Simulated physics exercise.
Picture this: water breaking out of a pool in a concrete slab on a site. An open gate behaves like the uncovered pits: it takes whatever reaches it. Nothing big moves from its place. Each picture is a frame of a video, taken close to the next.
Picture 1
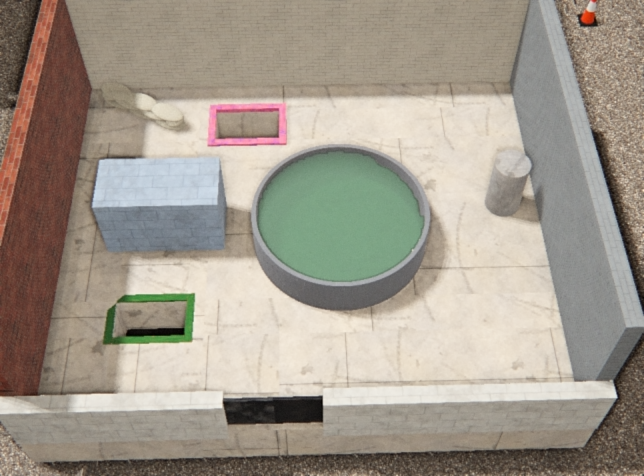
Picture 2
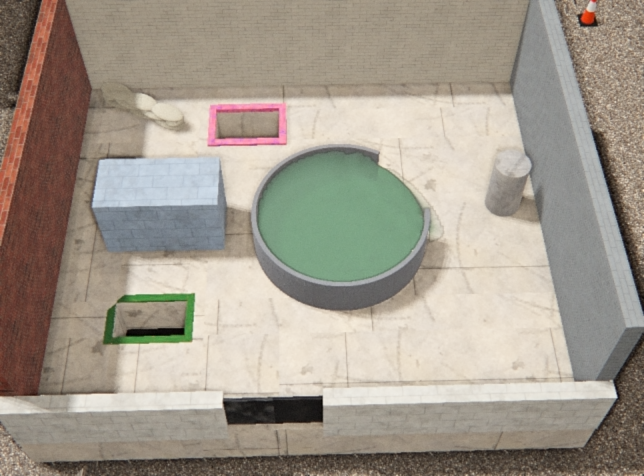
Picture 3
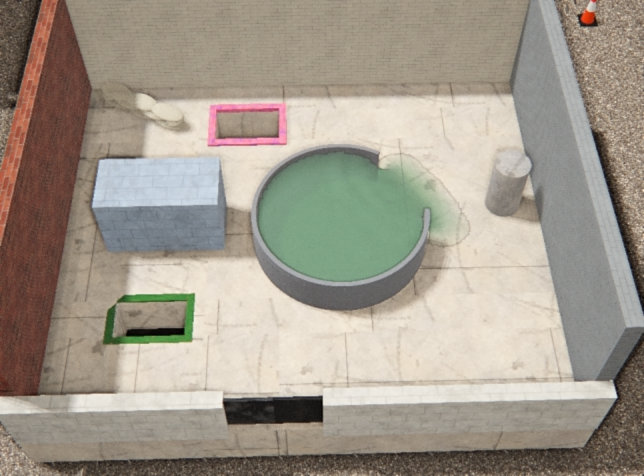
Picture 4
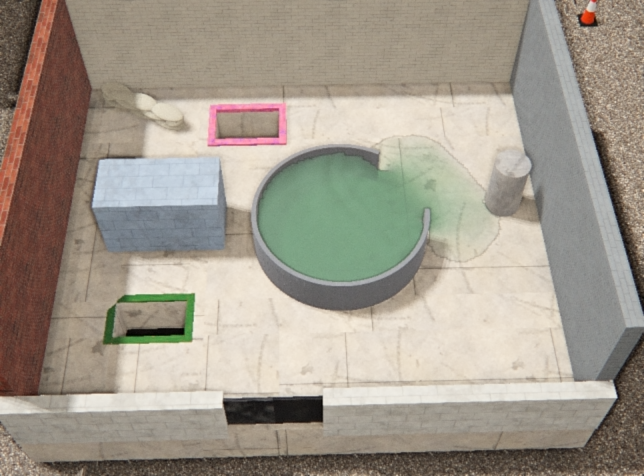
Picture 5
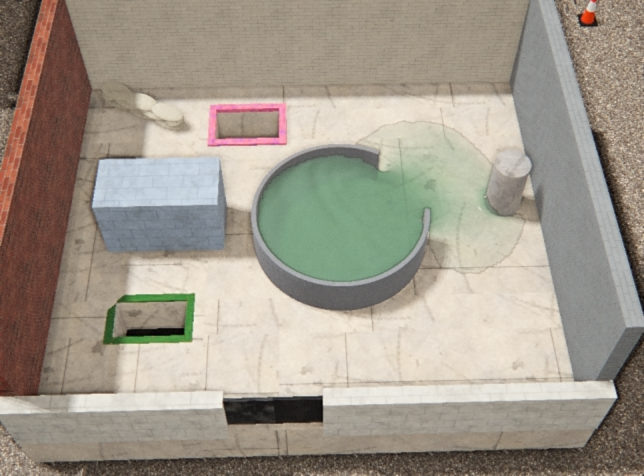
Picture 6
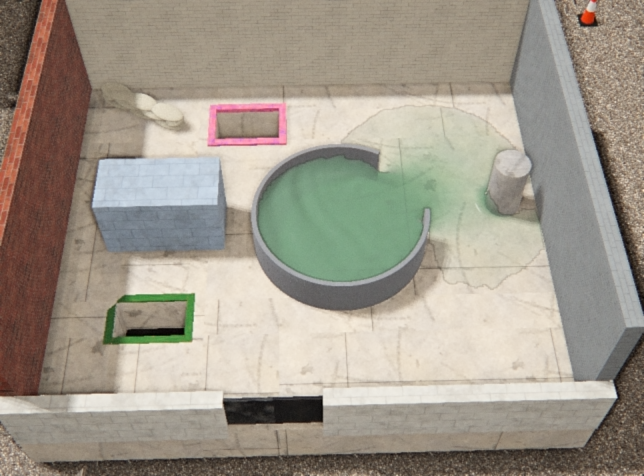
Green water fills a round grey pool at the centre of a walled, pale concrete yard, seen from above by a still camera. A pale blue block stands left of it, with a pink-framed pit behind, a green-framed pit at front left and a grey cylinder at right. A gap opens in the pool's right rim, and water pours out, fanning thinly rightward across the slab and around the cylinder.
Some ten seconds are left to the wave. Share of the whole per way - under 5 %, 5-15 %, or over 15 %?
The gate is a minor outlet here - below five per cent, the green pit is a minor outlet here - below five per cent, the pink pit is a middling outlet here - five to fifteen per cent.
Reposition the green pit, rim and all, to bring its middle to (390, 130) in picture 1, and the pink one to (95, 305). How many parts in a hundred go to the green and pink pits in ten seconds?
Looks like green collects 25 percent and pink collects 0 percent.
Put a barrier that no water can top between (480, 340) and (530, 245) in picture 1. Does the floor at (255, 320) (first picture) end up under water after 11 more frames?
Point status: Unwetted.
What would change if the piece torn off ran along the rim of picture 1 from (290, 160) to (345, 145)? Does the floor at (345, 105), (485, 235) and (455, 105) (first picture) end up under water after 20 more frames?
The first would be drenched, the second still unwetted and the third drenched.
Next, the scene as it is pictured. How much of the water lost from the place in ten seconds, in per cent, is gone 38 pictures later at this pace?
My reading is near 45 per cent.
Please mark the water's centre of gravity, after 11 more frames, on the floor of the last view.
The water centres close to (401, 203).
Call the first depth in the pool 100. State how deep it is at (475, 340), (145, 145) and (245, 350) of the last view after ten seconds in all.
In that order: 8, 8 and 6 per cent.
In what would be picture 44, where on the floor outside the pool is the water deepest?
I'd point to about (122, 95).
A moment on, water covers 20 % of the floor; the gate 0 %, the green pit 0 %, the pink pit 0 %.
Next, water covers 25 % of the floor; the gate 0 %, the green pit 0 %, the pink pit 0 %.
Then, water covers 40 % of the floor; the gate 0 %, the green pit 0 %, the pink pit 0 %.
Later, water covers 75 % of the floor; the gate 0 %, the green pit 0 %, the pink pit 6 %.
In the end, water covers 95 % of the floor; the gate 0 %, the green pit 3 %, the pink pit 10 %.
